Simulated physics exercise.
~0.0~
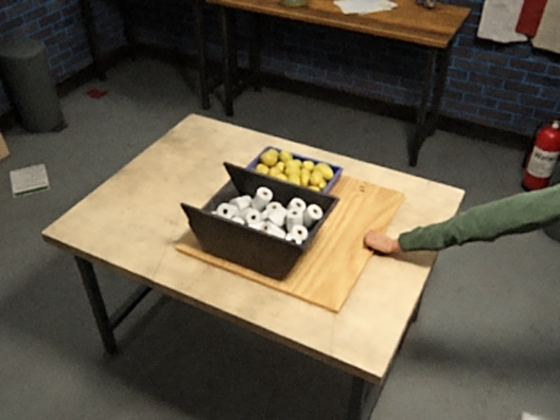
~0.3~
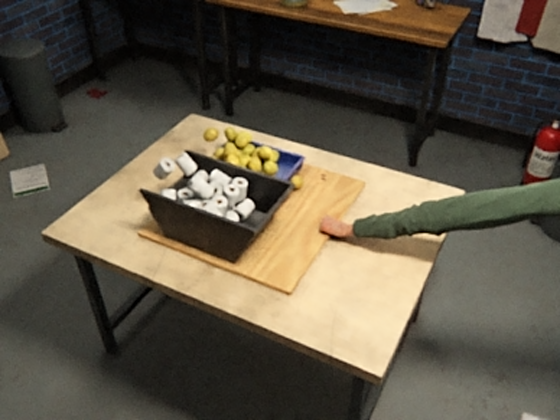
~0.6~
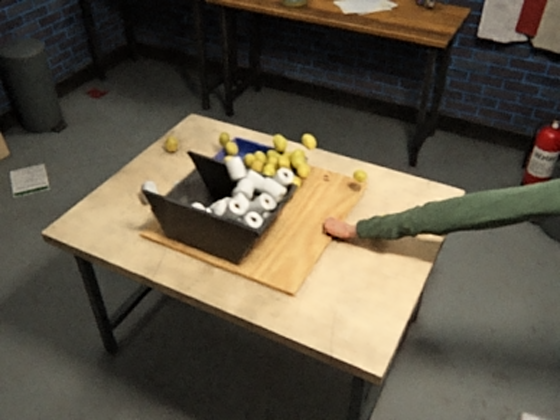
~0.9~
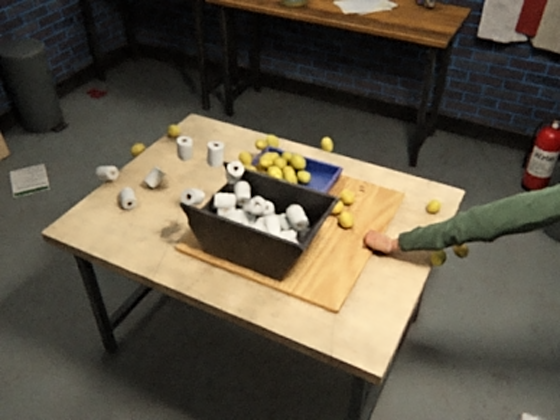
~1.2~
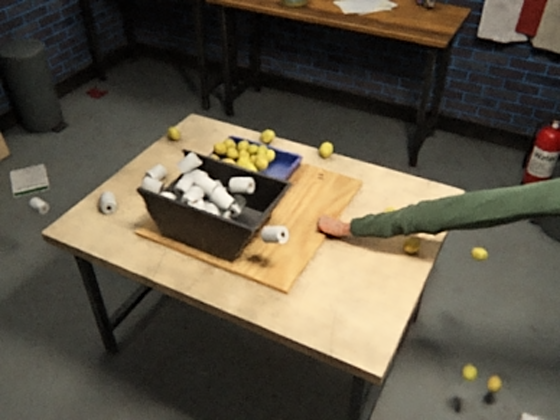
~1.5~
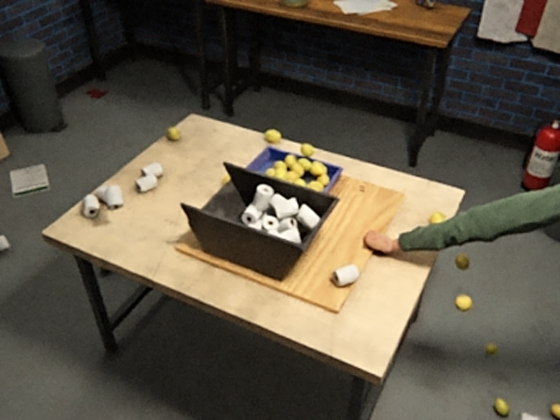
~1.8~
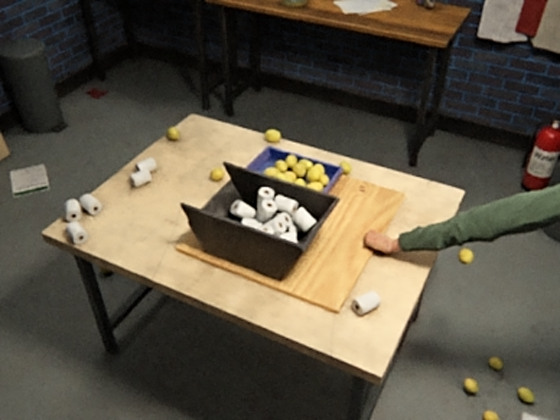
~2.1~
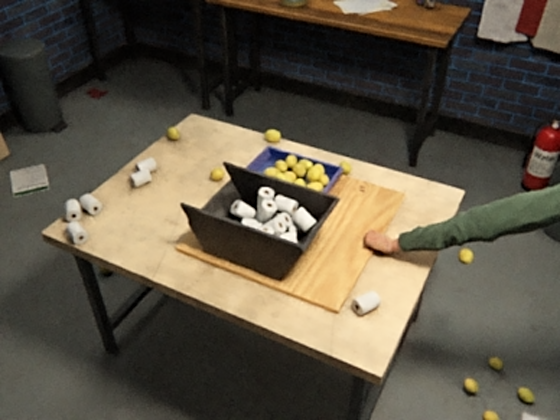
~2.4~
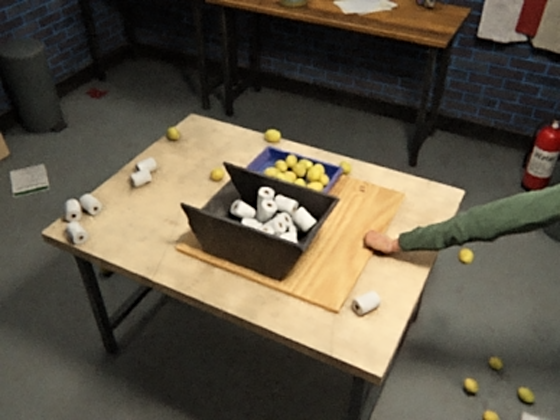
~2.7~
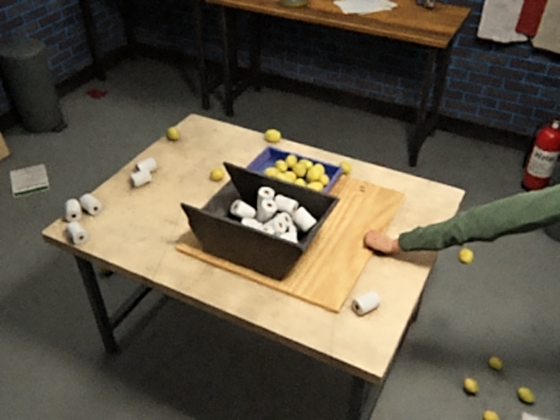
The video shows a hand sliding a board back and forth on a table, its black container of white paper rolls and blue container of lemons spilling pieces, before stopping with rolls and lemons scattered on the table, several lemons on the floor, and many pieces still inside both.
